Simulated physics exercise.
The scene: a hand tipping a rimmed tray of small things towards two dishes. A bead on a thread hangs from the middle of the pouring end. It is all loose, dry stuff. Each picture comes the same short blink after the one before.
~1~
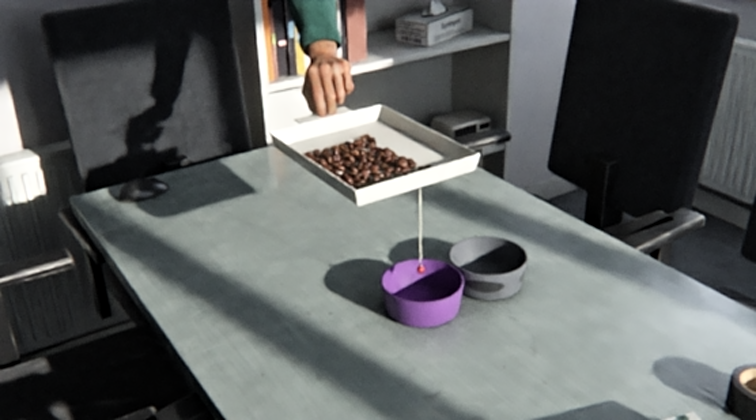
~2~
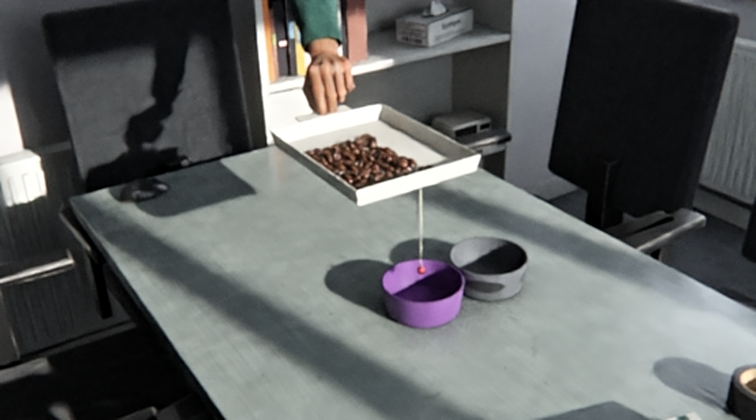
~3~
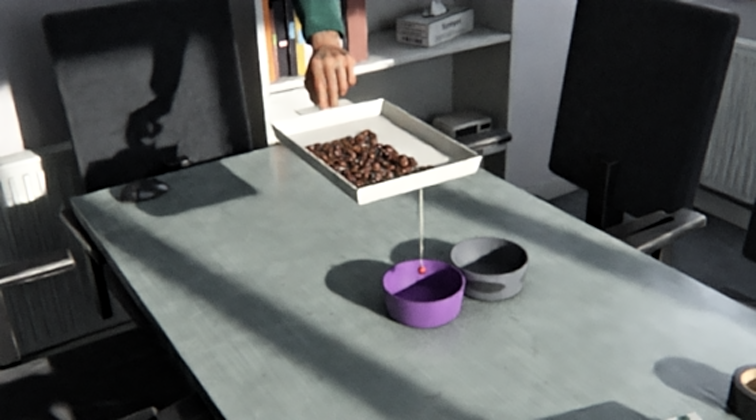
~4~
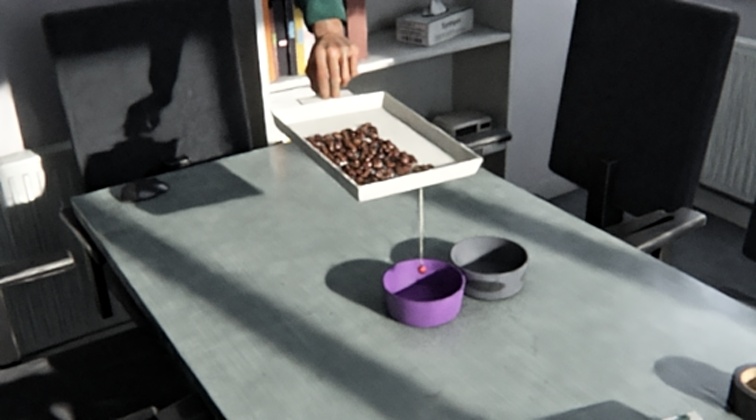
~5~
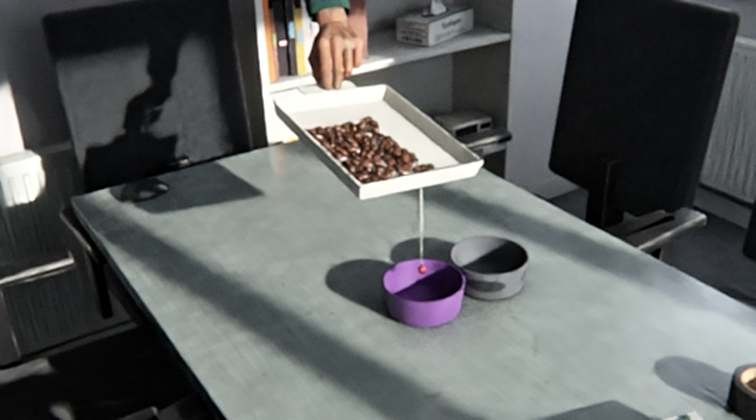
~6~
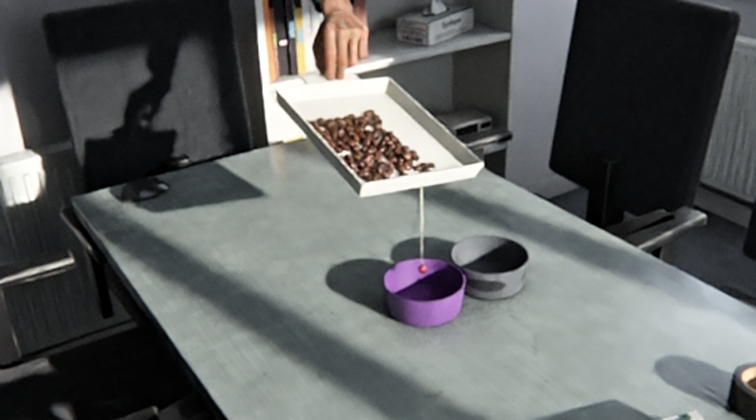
In the video, a hand holds a white rimmed tray of small brown pieces above a purple dish and a grey dish on a table, then gradually raises the tray's back end, tilting it while a small bead hangs from the front edge.
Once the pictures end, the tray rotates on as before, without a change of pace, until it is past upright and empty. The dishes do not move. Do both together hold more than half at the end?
Together they catch more than half.
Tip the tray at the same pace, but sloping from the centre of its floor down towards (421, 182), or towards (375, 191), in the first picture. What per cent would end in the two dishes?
First some 30, then 0 per cent.
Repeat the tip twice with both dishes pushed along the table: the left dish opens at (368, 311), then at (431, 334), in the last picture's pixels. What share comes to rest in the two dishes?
The first gives 30 %, the second 0 %.
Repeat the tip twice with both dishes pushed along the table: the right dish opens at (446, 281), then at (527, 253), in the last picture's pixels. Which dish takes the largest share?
In turn: The right dish; the left dish.
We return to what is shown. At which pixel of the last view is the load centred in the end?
Around (485, 282).
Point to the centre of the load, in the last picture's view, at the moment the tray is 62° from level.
Around (441, 168).
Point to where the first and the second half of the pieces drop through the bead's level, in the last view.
Around (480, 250) and then (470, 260).
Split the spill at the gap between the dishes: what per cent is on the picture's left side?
Roughly 10 in a hundred.
Shortly afterwards, tray tipped steeply; all but a few on the tray; only a few in the air.
Next, tray tipped past a quarter turn; near a third on the tray; only a few in the left dish; near a third in the right dish; only a few outside both; near a quarter in the air.
Some moments later, tray tipped past a quarter turn; only a few in the left dish; the bulk in the right dish; near a quarter outside both.
In the end, tray tipped past a quarter turn; only a few in the left dish; the bulk in the right dish; near a quarter outside both.
